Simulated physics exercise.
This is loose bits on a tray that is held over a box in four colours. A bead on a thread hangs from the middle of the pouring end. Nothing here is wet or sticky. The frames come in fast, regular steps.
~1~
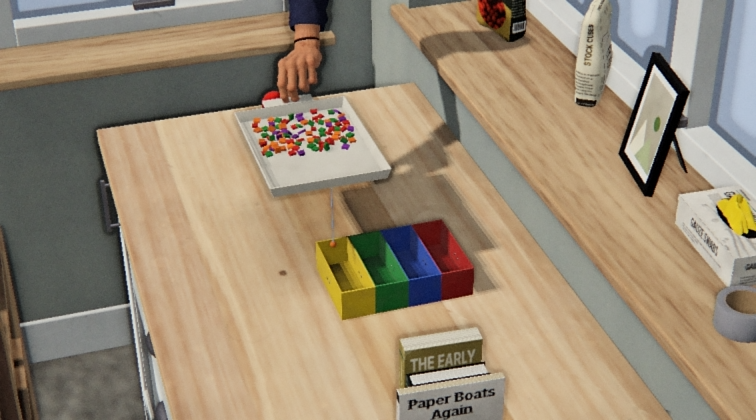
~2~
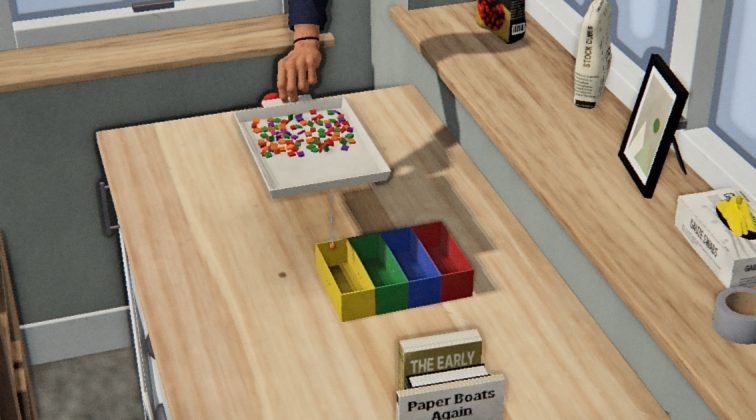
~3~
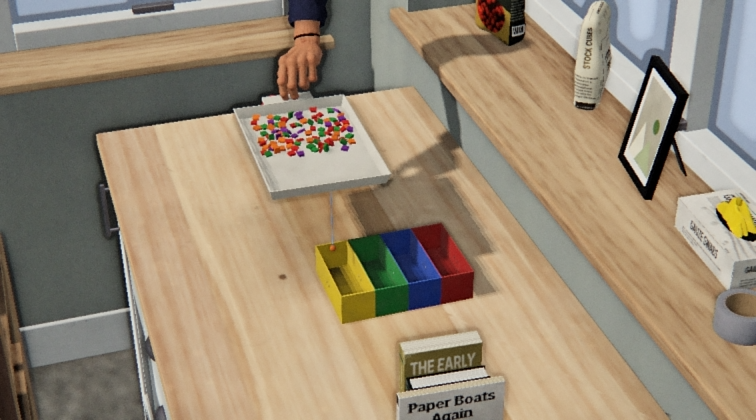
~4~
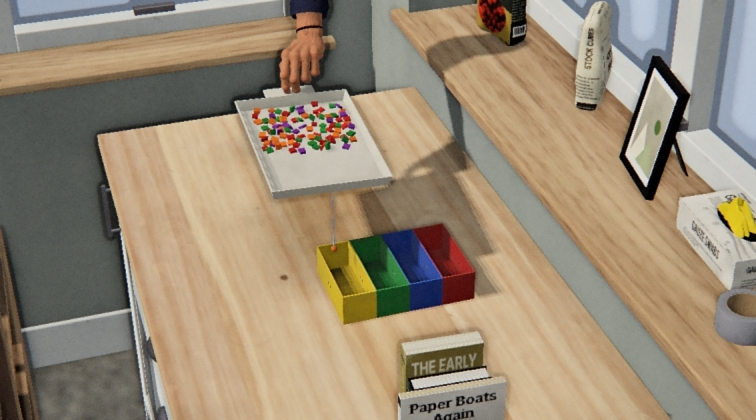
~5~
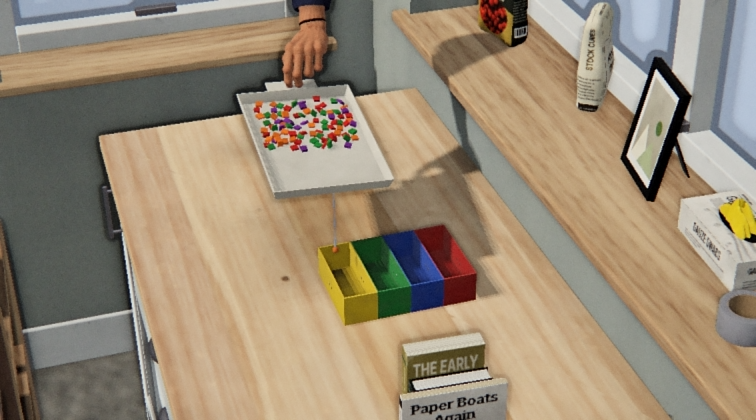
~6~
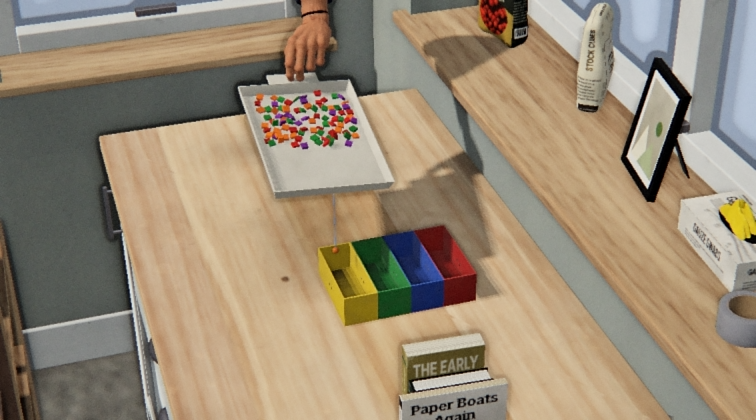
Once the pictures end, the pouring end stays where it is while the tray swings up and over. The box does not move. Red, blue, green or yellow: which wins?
Most goes to the green cell.
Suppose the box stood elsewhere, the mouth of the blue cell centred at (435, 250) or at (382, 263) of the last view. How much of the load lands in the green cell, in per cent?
In turn 60 and 10 in a hundred.
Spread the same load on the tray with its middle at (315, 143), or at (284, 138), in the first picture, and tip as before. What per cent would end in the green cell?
Roughly 50 per cent, and 60 per cent.
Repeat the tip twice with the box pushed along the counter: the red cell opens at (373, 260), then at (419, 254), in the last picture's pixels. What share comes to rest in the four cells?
Near 60 % and 100 %.
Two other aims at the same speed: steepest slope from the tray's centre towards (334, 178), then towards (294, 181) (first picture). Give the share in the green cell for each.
About 40 and 0 per cent.
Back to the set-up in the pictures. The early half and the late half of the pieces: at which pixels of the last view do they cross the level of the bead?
First near (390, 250), later near (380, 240).
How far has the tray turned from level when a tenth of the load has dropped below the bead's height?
At about 65°.
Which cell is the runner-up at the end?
It is that blue cell.
Soon, tray tipped steeply; most on the tray; a small part falling or outside the box.
A while on, tray tipped right over; about half on the tray; a small part in the green cell; a small part in the blue cell; a stray few in the yellow cell; about a quarter falling or outside the box.
Towards the end, tray tipped past a quarter turn; about two thirds in the green cell; about a third in the blue cell; a small part in the yellow cell.
Finally, tray tipped past a quarter turn; about two thirds in the green cell; about a third in the blue cell; a small part in the yellow cell; none in the red cell.
